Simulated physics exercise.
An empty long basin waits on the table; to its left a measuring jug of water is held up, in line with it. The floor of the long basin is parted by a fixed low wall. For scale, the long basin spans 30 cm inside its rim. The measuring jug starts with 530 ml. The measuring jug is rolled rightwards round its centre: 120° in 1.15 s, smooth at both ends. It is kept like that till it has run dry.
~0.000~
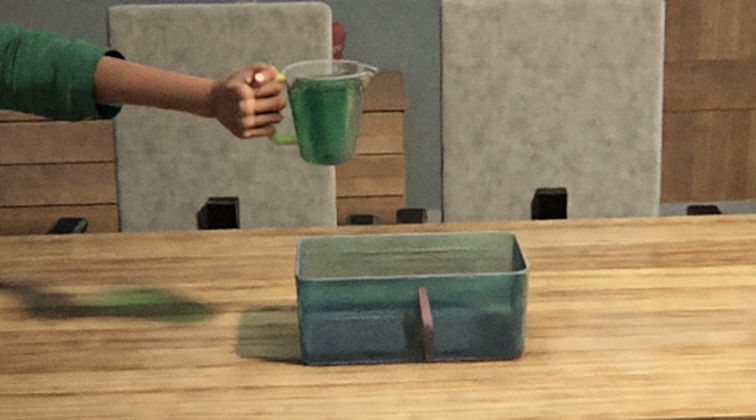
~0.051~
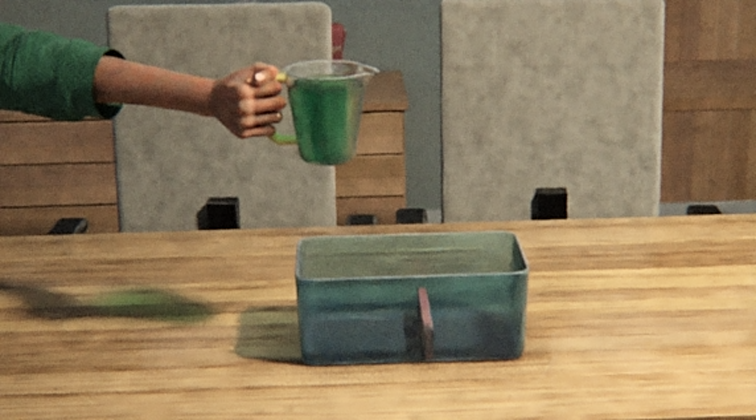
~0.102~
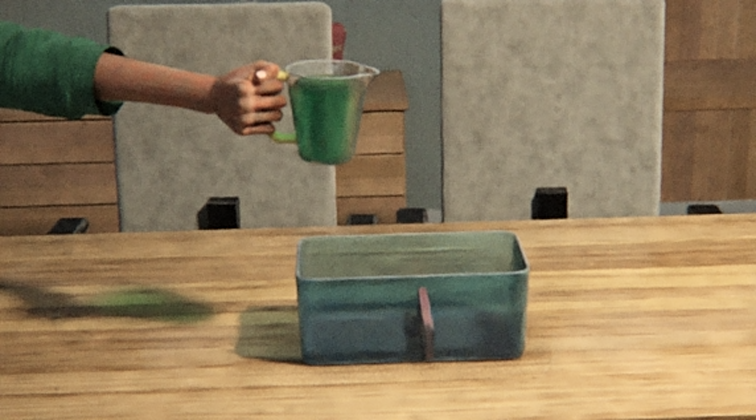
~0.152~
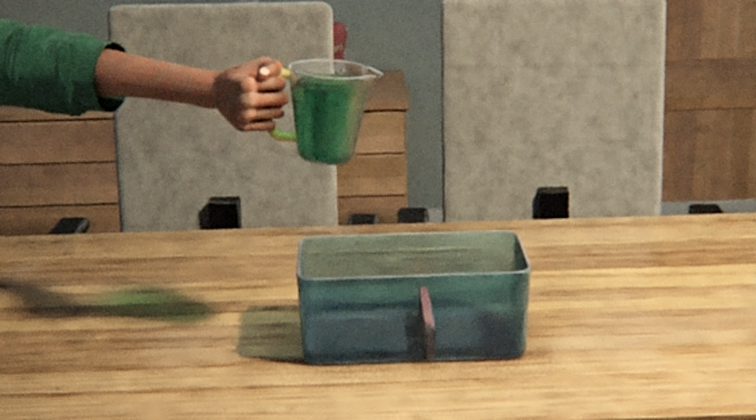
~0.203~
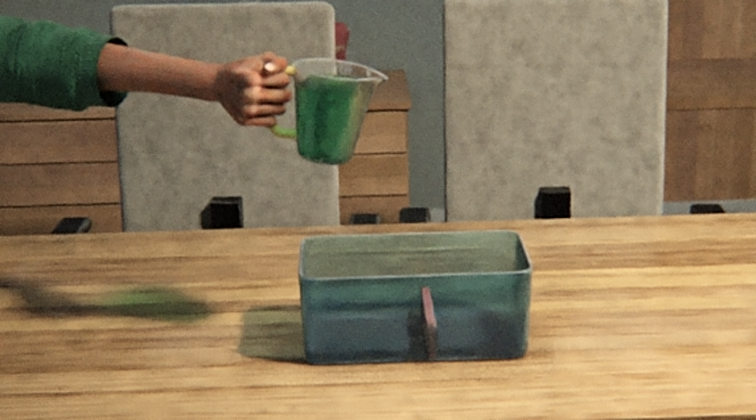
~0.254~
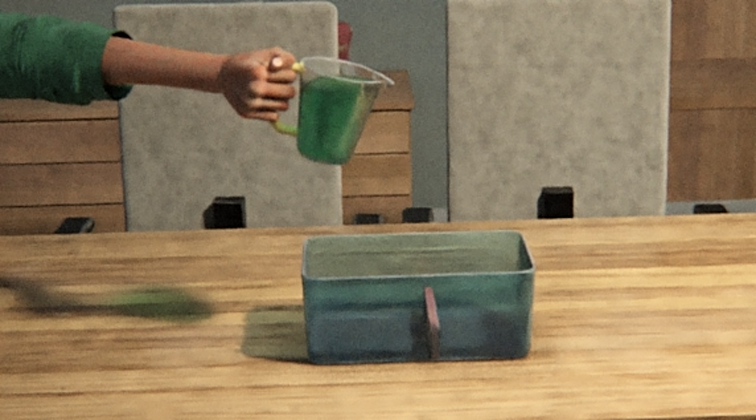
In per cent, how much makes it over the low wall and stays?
Roughly 75 per cent is past the wall.
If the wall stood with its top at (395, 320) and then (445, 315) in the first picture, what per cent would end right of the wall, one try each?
First 85, then 40 per cent.
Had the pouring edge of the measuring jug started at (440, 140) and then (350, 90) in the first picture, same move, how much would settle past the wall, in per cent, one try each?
First 85, then 20 per cent.
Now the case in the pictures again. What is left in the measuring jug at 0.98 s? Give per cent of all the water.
Near 7 in a hundred.
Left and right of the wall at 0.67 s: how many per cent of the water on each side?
Near 0 on the left, 8 on the right.
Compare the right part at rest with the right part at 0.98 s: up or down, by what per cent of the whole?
It goes up by about 12.
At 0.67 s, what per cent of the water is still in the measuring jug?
About 66 per cent.
Then, 0.67 s in, the tilt is 76° and 66 per cent is still to pour, 0 is left of the wall and 8 right of it.
Then, 0.98 s in, the tilt is 114° and 7 per cent is still to pour, 9 is left of the wall and 64 right of it.
Then, 1.30 s in, the tilt is 120° and 0 per cent is still to pour, 23 is left of the wall and 75 right of it.
Then, 1.65 s in, the tilt is 120° and 0 per cent is still to pour, 23 is left of the wall and 75 right of it.
Finally, 23 per cent lies left of the wall, 75 right of it and 2 outside.
